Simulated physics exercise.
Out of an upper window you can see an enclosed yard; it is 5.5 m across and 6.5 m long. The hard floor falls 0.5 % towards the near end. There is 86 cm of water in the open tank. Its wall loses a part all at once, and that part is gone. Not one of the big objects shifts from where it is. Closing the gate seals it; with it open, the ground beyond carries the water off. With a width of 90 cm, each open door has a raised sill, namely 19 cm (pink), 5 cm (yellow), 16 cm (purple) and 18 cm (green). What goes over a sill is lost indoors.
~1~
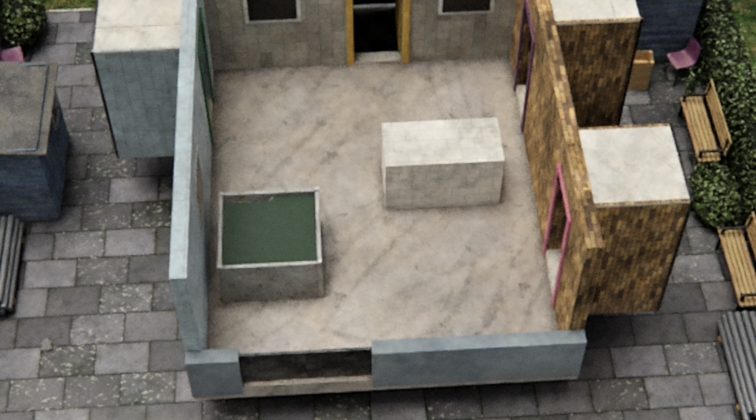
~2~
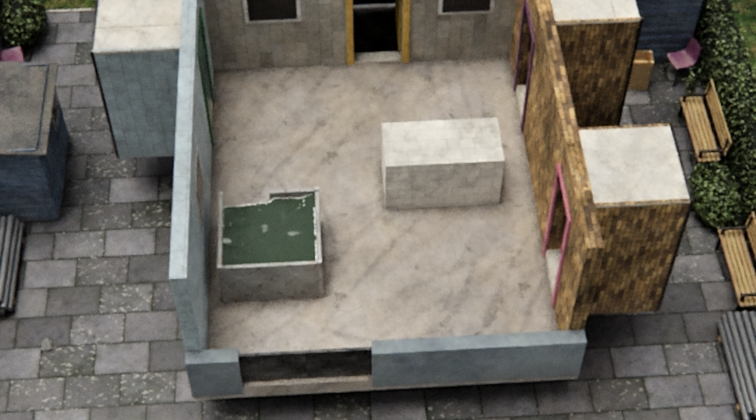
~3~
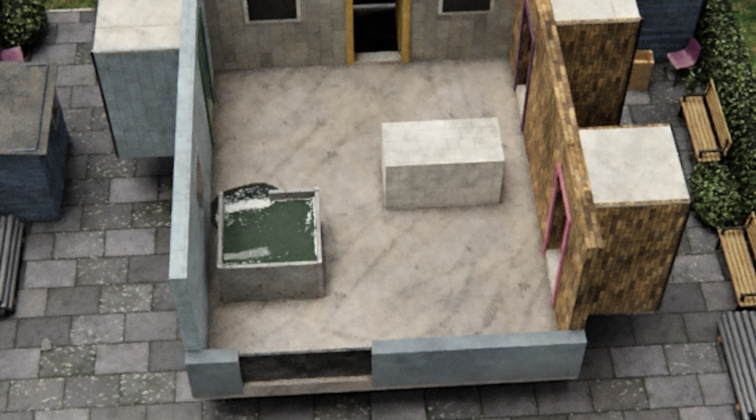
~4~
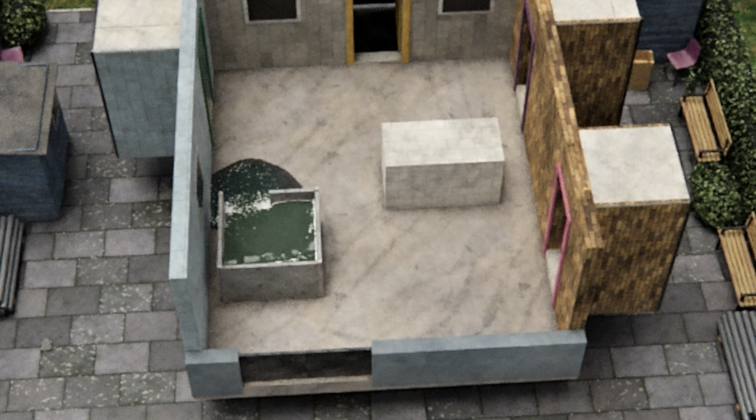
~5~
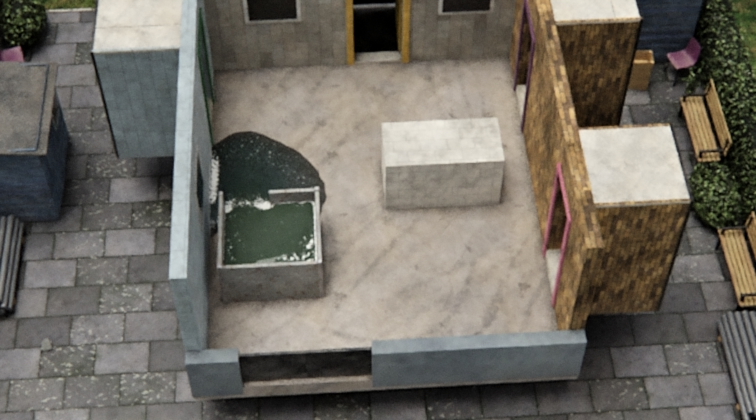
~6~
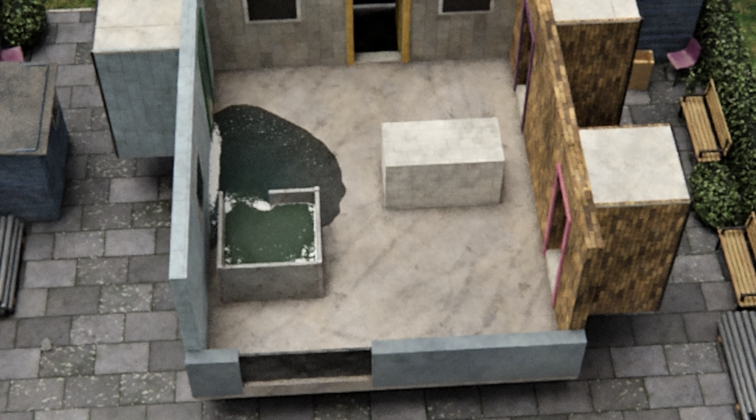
At the start, a square open tank of green water sits still near the left wall of a walled yard, beside a pale block. Part of its far wall vanishes and water pours out behind it, then spreads across the floor as a widening dark pool, reaching toward the block.
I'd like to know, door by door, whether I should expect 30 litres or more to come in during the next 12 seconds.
Here is what to expect: At the pink door, not that much; at the yellow door, that much or more; at the purple door, not that much; at the green door, not that much.
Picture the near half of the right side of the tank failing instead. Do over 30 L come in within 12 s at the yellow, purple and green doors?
Against that limit: Yellow under, purple below, green below.
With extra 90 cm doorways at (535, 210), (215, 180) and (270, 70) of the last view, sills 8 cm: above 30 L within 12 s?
The first one doesn't reach it, the second one exceeds it, and the third one exceeds it.
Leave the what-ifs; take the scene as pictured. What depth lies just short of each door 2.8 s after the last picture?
Depths in centimetres - pink: 0, yellow: 9, purple: 21, green: 14.
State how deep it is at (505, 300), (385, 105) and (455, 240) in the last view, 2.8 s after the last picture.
Depths: About 0, 9 and 0 centimetres.
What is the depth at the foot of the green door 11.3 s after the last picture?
3.5 cm.
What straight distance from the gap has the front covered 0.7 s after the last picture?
Distance: Approx. 4.0 m.
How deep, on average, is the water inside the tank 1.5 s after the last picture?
I'd put the mean depth near 35 centimetres.
Then, 0.7 s after the last picture water covers 30 % of the floor and is deepest (45 cm) near (214, 72); pink door not reached, yellow door not reached, purple door not reached, green door 14 cm at the sill, 0 L in.
Then, 1.5 s after the last picture water covers 35 % of the floor and is deepest (36 cm) near (243, 85); pink door not reached, yellow door 13 cm at the sill, 2 L in, purple door not reached, green door 11 cm at the sill, 0 L in.
Then, 2.8 s after the last picture water covers 45 % of the floor and is deepest (25 cm) near (504, 66); pink door not reached, yellow door 9 cm at the sill, 23 L in, purple door 21 cm at the sill, 0 L in, green door 14 cm at the sill, 1 L in.
Then, 6.3 s after the last picture water covers 70 % of the floor and is deepest (14 cm) near (492, 110); pink door 5 cm at the sill, 0 L in, yellow door 6 cm at the sill, 34 L in, purple door 14 cm at the sill, 10 L in, green door 8 cm at the sill, 2 L in.
Then, 11.3 s after the last picture water covers 95 % of the floor and is deepest (12 cm) near (208, 375); pink door 3 cm at the sill, 0 L in, yellow door 6 cm at the sill, 52 L in, purple door 7 cm at the sill, 10 L in, green door 4 cm at the sill, 2 L in.
